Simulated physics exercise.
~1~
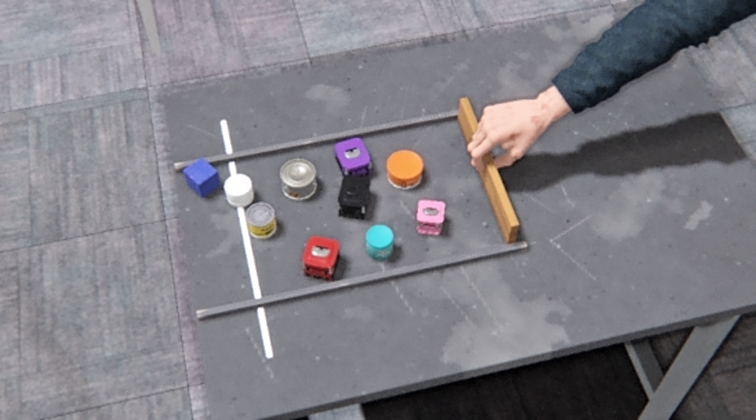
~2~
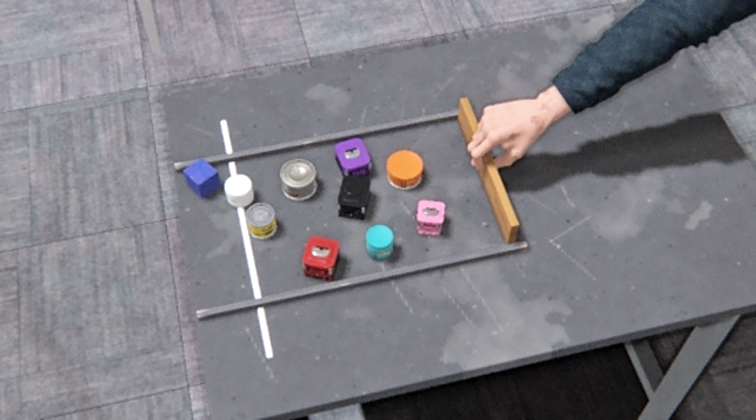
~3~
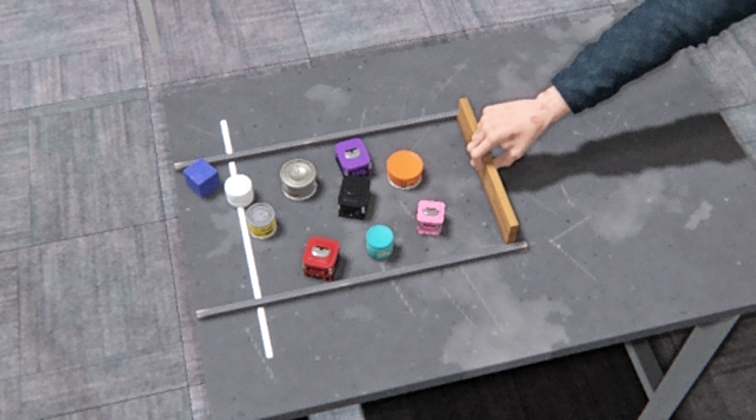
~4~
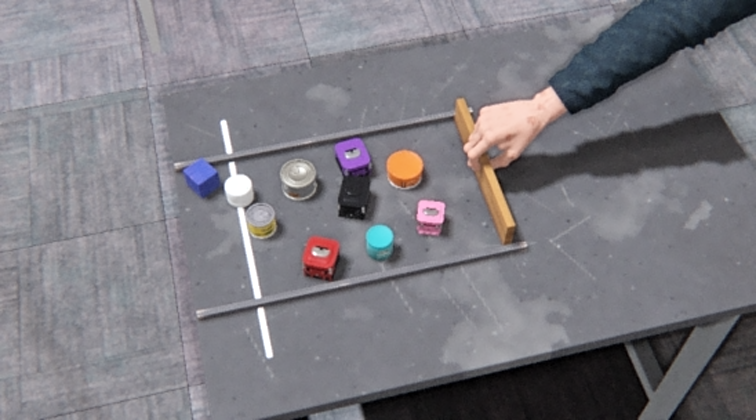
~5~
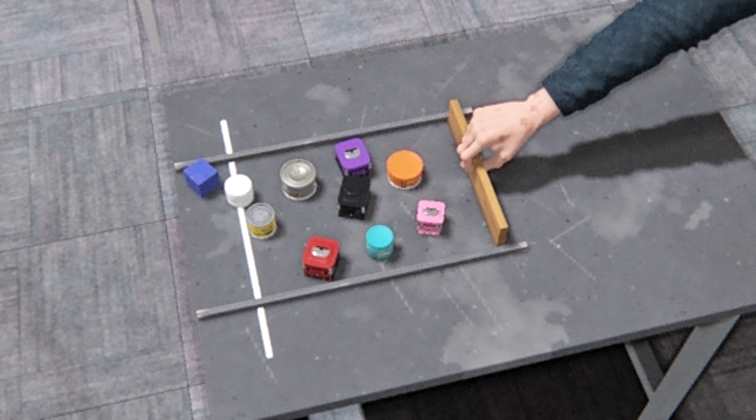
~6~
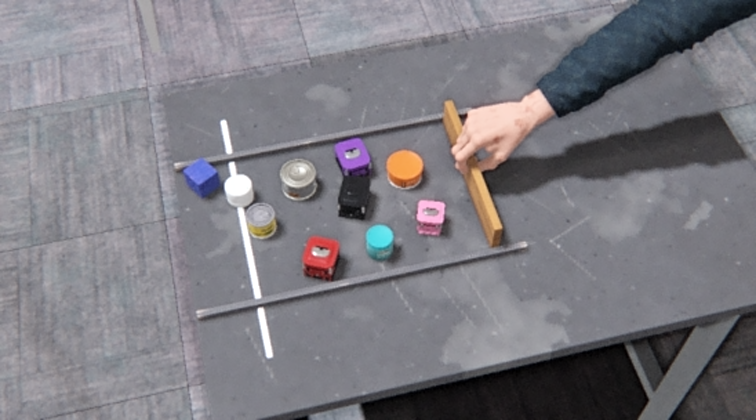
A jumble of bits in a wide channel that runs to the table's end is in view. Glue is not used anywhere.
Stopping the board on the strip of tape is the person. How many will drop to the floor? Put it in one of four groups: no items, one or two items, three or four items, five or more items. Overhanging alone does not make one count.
The tally of drops is under three, yet not nought.
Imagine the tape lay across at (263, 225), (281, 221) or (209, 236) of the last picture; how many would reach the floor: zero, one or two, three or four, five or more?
Lab note - count per position: Zero; none; more than four.
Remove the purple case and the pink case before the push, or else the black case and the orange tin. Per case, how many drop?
Falls come to 1 the first time and 1 the other time.
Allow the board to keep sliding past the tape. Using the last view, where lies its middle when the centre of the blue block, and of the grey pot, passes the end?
Near (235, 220), then near (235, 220).
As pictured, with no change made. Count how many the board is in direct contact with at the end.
The count in contact is 5.
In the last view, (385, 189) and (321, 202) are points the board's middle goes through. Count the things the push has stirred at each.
That makes 5 at the first spot and 8 at the second.
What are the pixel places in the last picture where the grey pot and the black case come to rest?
(188, 199), and the other (232, 235).
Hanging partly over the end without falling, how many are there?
The figure is 2.
Soon after, none off yet; blue block at rest near (202, 178); white lid at rest near (239, 191); yellow pot at rest near (261, 221).
At rest, the number that fall off is one or two; fallen, white lid.
